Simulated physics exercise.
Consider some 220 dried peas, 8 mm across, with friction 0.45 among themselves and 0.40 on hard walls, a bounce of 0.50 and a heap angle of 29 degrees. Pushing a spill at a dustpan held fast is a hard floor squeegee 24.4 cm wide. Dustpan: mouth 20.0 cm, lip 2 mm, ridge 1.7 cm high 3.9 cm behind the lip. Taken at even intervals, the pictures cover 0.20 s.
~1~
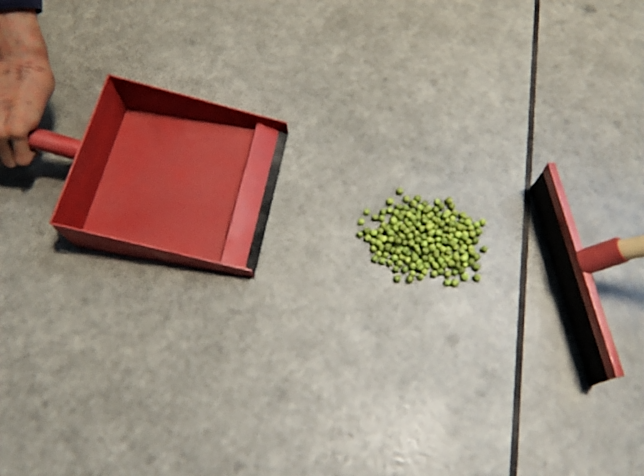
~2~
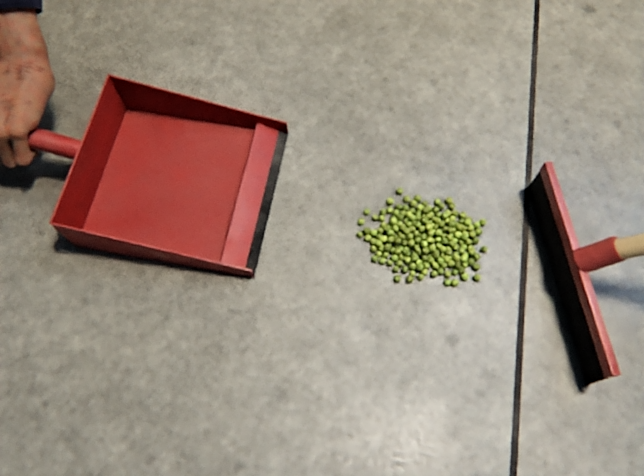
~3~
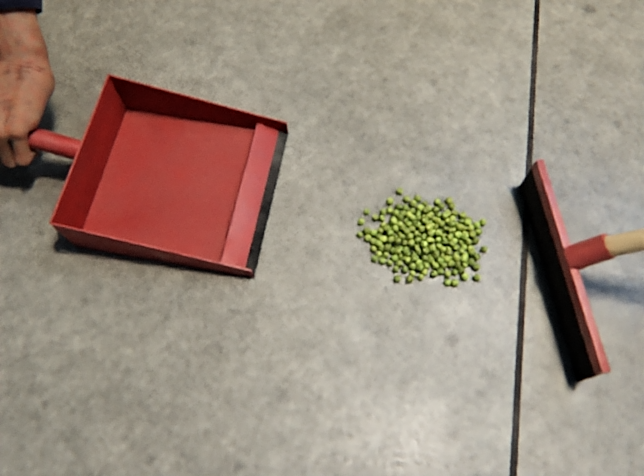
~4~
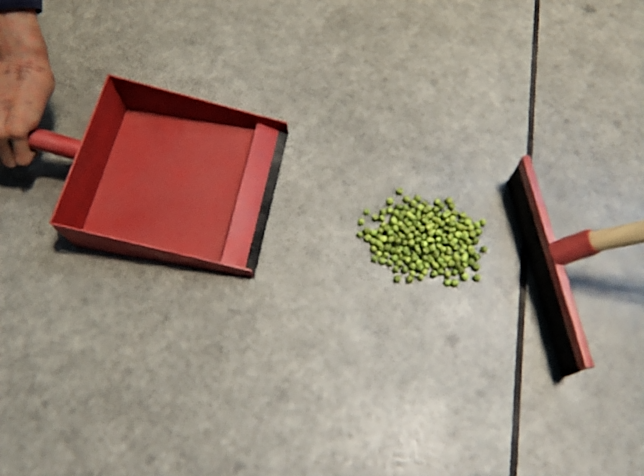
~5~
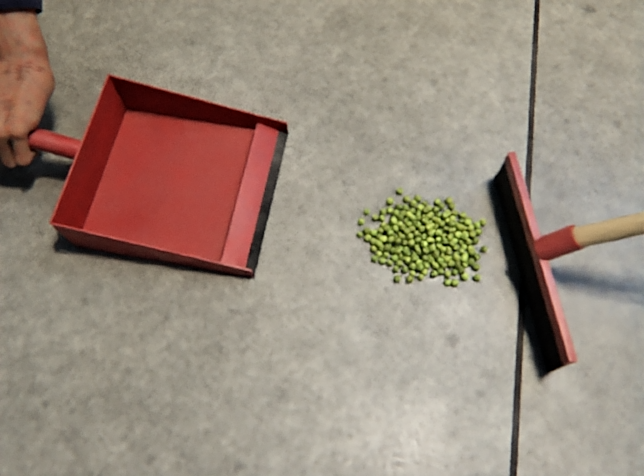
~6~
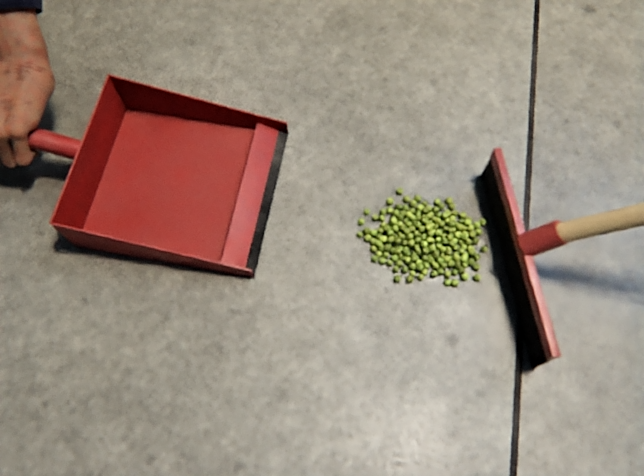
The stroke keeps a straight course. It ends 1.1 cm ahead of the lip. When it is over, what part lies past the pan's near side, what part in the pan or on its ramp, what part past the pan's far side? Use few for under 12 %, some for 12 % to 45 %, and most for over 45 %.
Past the pan's near side: Some, in the pan or on its ramp: Few, past the pan's far side: Few.
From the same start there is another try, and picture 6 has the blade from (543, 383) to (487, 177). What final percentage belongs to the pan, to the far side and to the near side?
The pan gets 15, the far side 0 and the near side 40.
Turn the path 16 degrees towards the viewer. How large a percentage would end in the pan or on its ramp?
About 15 percent would end up there.
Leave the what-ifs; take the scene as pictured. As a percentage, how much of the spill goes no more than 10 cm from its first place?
I'd guess some 0 per cent.
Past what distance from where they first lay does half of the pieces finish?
About 18 cm.
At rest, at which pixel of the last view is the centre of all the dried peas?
Estimated resting centre: Around (282, 233).
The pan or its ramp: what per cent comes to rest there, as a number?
Roughly 0 percent.
Then, 0.29 s after the last picture, middle of the blade 18 cm from the lip; 0 % over the lip, far side 0 %, near side 5 %.
Then, 0.49 s after the last picture, middle of the blade 9 cm from the lip; 0 % over the lip, far side 0 %, near side 15 %.
Then, 0.80 s after the last picture, middle of the blade 5 cm from the lip; 0 % over the lip, far side 0 %, near side 20 %.
In the end, near side 20 %, pan 0 %, far side 0 %, in front of the lip or behind the blade 75 %.
